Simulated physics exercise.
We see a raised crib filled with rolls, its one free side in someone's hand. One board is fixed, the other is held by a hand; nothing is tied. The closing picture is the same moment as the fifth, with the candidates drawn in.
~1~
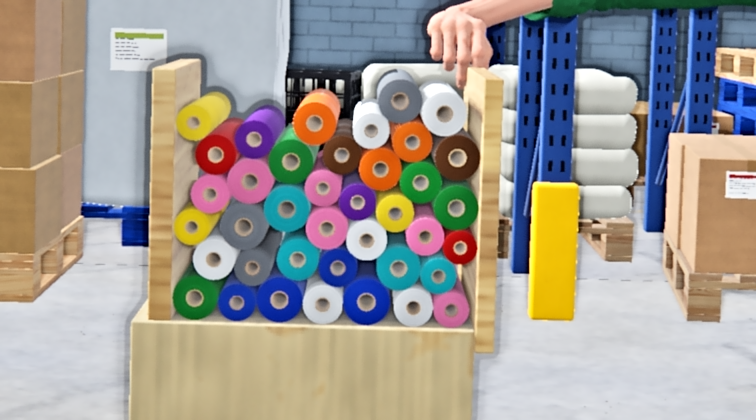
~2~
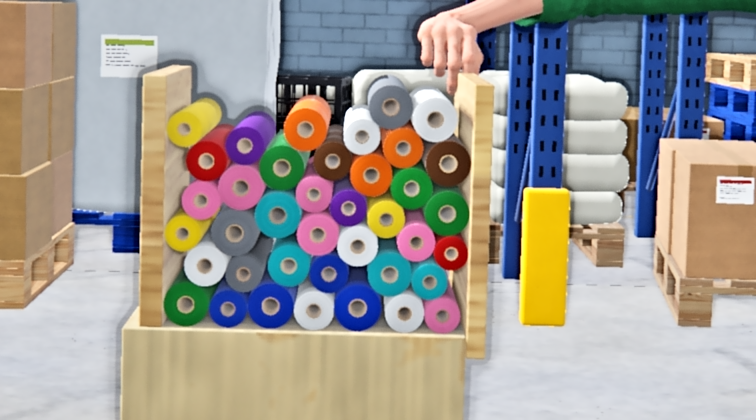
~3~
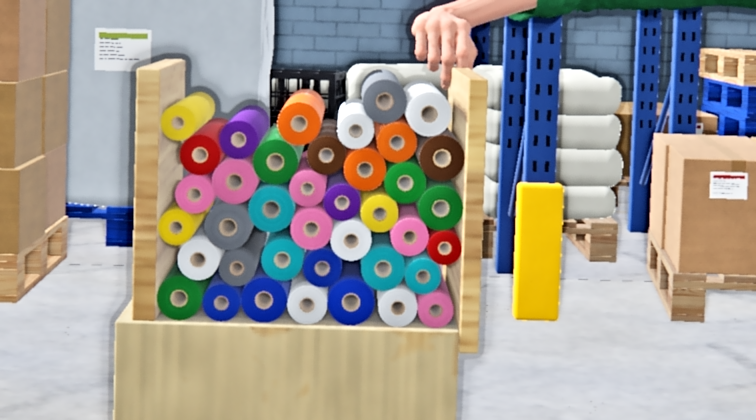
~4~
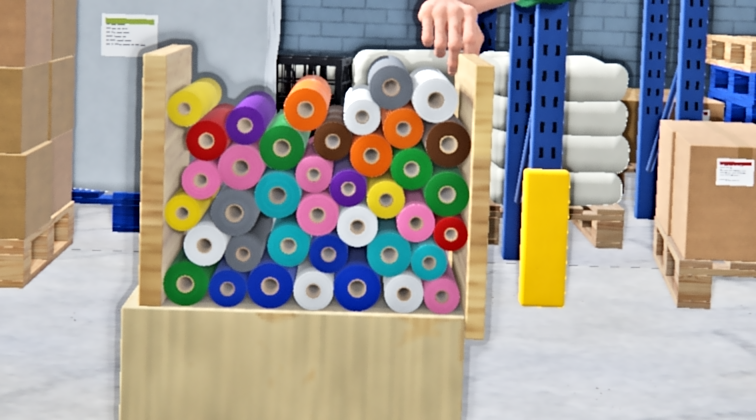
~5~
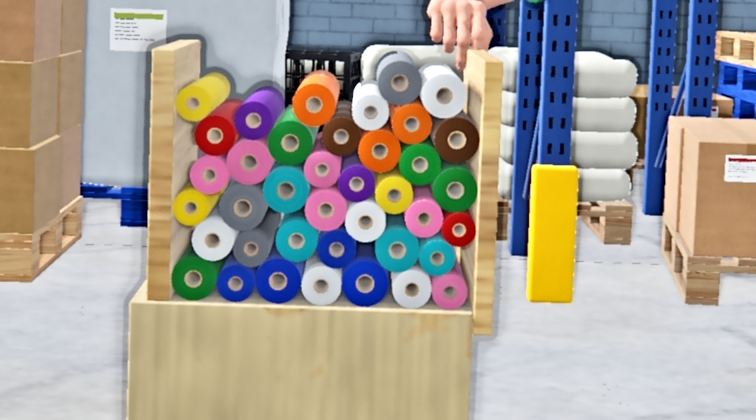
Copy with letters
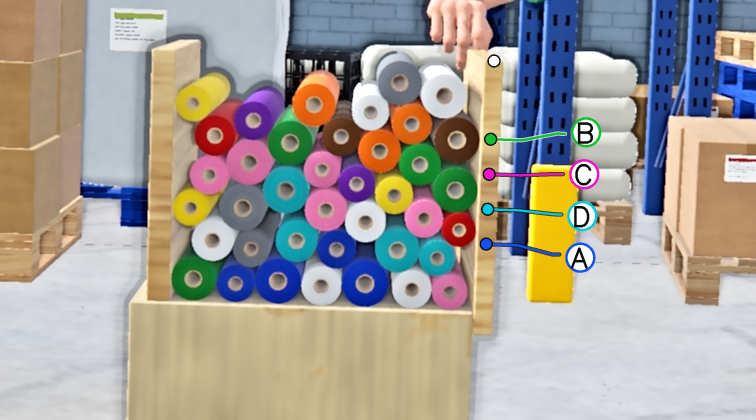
A hand at the end of a green-sleeved arm rests on the top of the right side board of a raised wooden crib, barely shifting, in a warehouse seen from the front. Rolls in yellow, red, purple, orange, green, pink, turquoise, blue, grey, brown and white lie stacked between the boards, with a yellow post at right. The rolls show no clear movement, while the camera sways slightly.
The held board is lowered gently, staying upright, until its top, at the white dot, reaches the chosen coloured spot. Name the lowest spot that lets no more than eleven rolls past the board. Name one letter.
No lower than A.
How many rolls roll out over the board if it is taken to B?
At B the number is none.
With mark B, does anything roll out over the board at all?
At B: No.
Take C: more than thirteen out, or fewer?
At C, fewer than thirteen.
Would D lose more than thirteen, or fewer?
Fewer than thirteen.
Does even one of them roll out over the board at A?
Yes.
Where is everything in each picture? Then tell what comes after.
A turquoise roll (298, 259); a white roll (367, 240); a turquoise roll (287, 209), in the first picture.
A turquoise roll (278, 215); a pink roll (201, 200), in the second picture.
A brown roll (327, 156); an orange roll (300, 124), in the third picture.
Side board (469, 185); a green roll (186, 284), in the fourth picture.
A white roll (412, 290); a turquoise roll (297, 240); a white roll (366, 222), in the fifth picture.
On the marked copy, A at (486, 244); B at (491, 139); C at (489, 174); D at (488, 209); the white dot at (494, 61).
Taking A. A third of the way, top of the board (481, 140).
Two thirds of the way, top of the board (477, 229).
When it is over, top of the board (476, 243), about six out over the board.
As for the rest, B none out over the board; C none out over the board; D two out over the board.
